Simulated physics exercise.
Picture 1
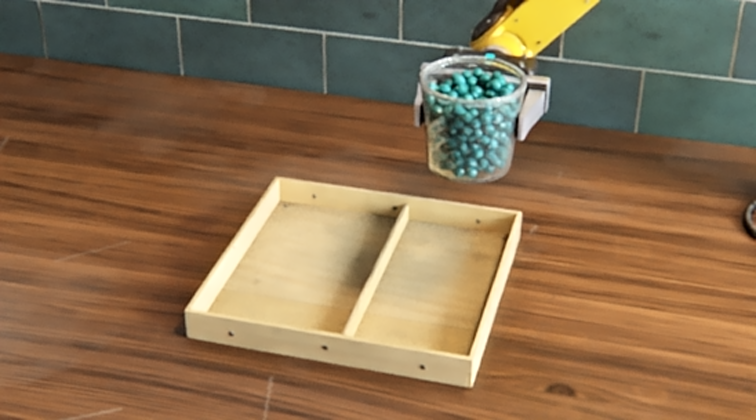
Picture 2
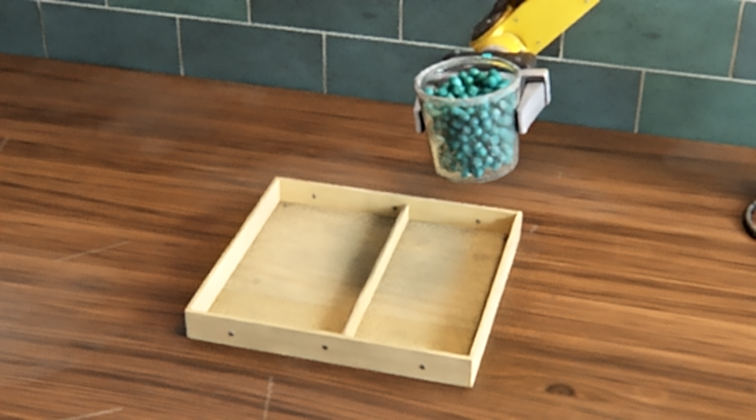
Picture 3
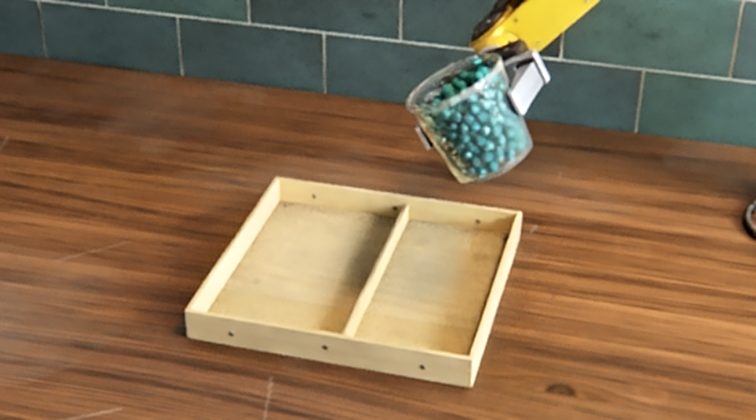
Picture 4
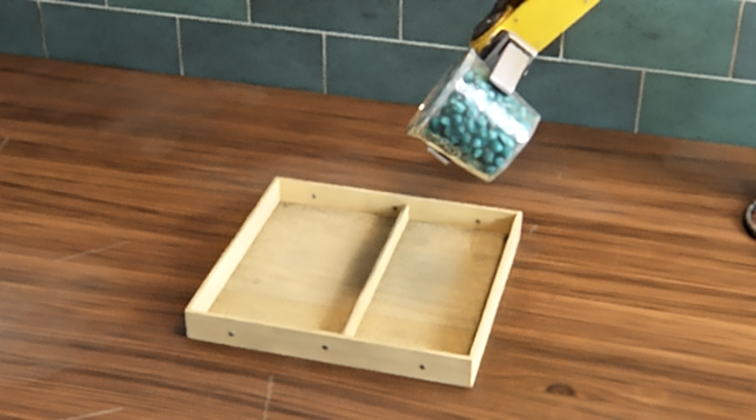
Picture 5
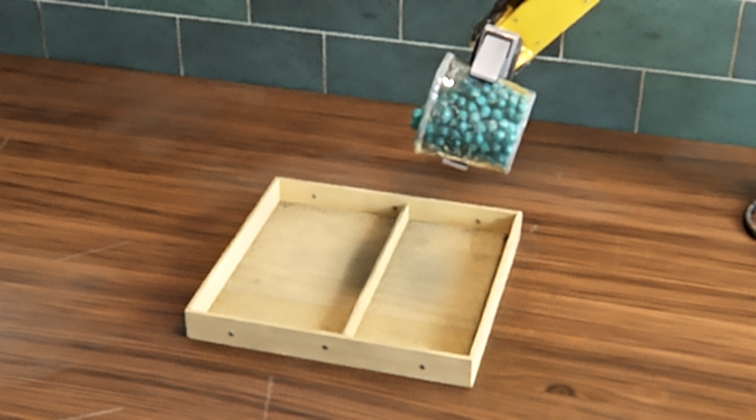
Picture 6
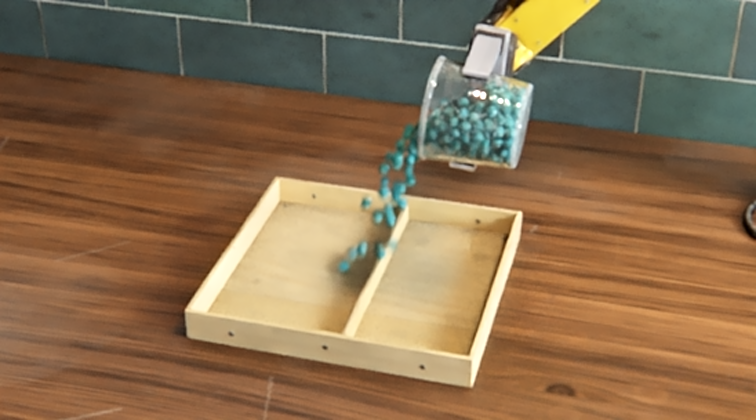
A yellow robot arm holding a clear tumbler of teal beads above a divided wooden tray tilts it leftward until it is nearly on its side, and beads stream from its mouth down toward the tray's cross wall.
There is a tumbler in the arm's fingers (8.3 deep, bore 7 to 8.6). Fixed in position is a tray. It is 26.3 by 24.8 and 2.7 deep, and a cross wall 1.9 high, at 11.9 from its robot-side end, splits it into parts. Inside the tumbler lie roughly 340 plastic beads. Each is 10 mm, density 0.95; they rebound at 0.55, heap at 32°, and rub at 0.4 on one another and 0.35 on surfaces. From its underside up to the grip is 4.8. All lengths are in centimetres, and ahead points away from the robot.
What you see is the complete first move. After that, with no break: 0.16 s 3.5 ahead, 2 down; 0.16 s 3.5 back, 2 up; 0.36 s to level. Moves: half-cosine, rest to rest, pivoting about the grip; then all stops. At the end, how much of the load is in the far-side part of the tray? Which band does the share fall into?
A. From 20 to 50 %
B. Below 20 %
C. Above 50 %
The answer is A.
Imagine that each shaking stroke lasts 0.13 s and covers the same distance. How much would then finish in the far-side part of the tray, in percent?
50 %.
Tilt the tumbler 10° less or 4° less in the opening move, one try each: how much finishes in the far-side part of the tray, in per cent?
Roughly 25 per cent on the first try and 35 per cent on the second.
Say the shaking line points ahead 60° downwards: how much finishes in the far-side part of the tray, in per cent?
Roughly 25 percent of it.
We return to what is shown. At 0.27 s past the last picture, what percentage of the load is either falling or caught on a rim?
It amounts to roughly 18 in a hundred.
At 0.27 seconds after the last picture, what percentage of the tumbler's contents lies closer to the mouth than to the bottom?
Around 65 percent.
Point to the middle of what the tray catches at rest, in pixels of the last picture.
Centre estimate: About (326, 266).
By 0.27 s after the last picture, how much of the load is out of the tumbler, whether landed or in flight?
Share gone by then: Close to 35 %.
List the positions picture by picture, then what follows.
The tumbler middle at (471, 123), level; upper third of the load around (474, 102), from x 430 to 510, top at y 75; 338 in the tumbler, in the first picture.
The tumbler middle at (472, 123), tilted 8° forward; upper third of the load around (473, 102), from x 430 to 510, top at y 75, in the second picture.
The tumbler middle at (474, 122), tilted 29° forward; upper third of the load around (478, 102), from x 425 to 520, top at y 70, in the third picture.
The tumbler middle at (477, 121), tilted 56° forward; upper third of the load around (478, 101), from x 425 to 525, top at y 70, in the fourth picture.
The tumbler middle at (478, 119), tilted 77° forward; upper third of the load around (483, 103), from x 415 to 525, top at y 80, in the fifth picture.
The tumbler middle at (478, 118), tilted 85° forward; upper third of the load around (492, 108), from x 345 to 525, top at y 85; 309 in the tumbler, 4 in the far-side part, 2 in the robot-side part, 23 in flight or on a rim, in the sixth picture.
Then, 0.27 s on, tilted 85° forward, highest piece 21 above the table; 218 in the tumbler, 45 in the far-side part, 15 in the robot-side part, 60 in flight or on a rim.
Then, 0.54 s on, tilted 27° forward, highest piece 22 above the table; 156 in the tumbler, 132 in the far-side part, 49 in the robot-side part, 1 in flight or on a rim.
Then, 0.88 s on, level, highest piece 21 above the table; 155 in the tumbler, 132 in the far-side part, 50 in the robot-side part, 1 in flight or on a rim.
Then, 1.93 s on, level, highest piece 21 above the table; 155 in the tumbler, 133 in the far-side part, 50 in the robot-side part.
In the end, 155 in the tumbler, 133 in the far-side part, 50 in the robot-side part. That is 39 % in the far-side part of the tray.
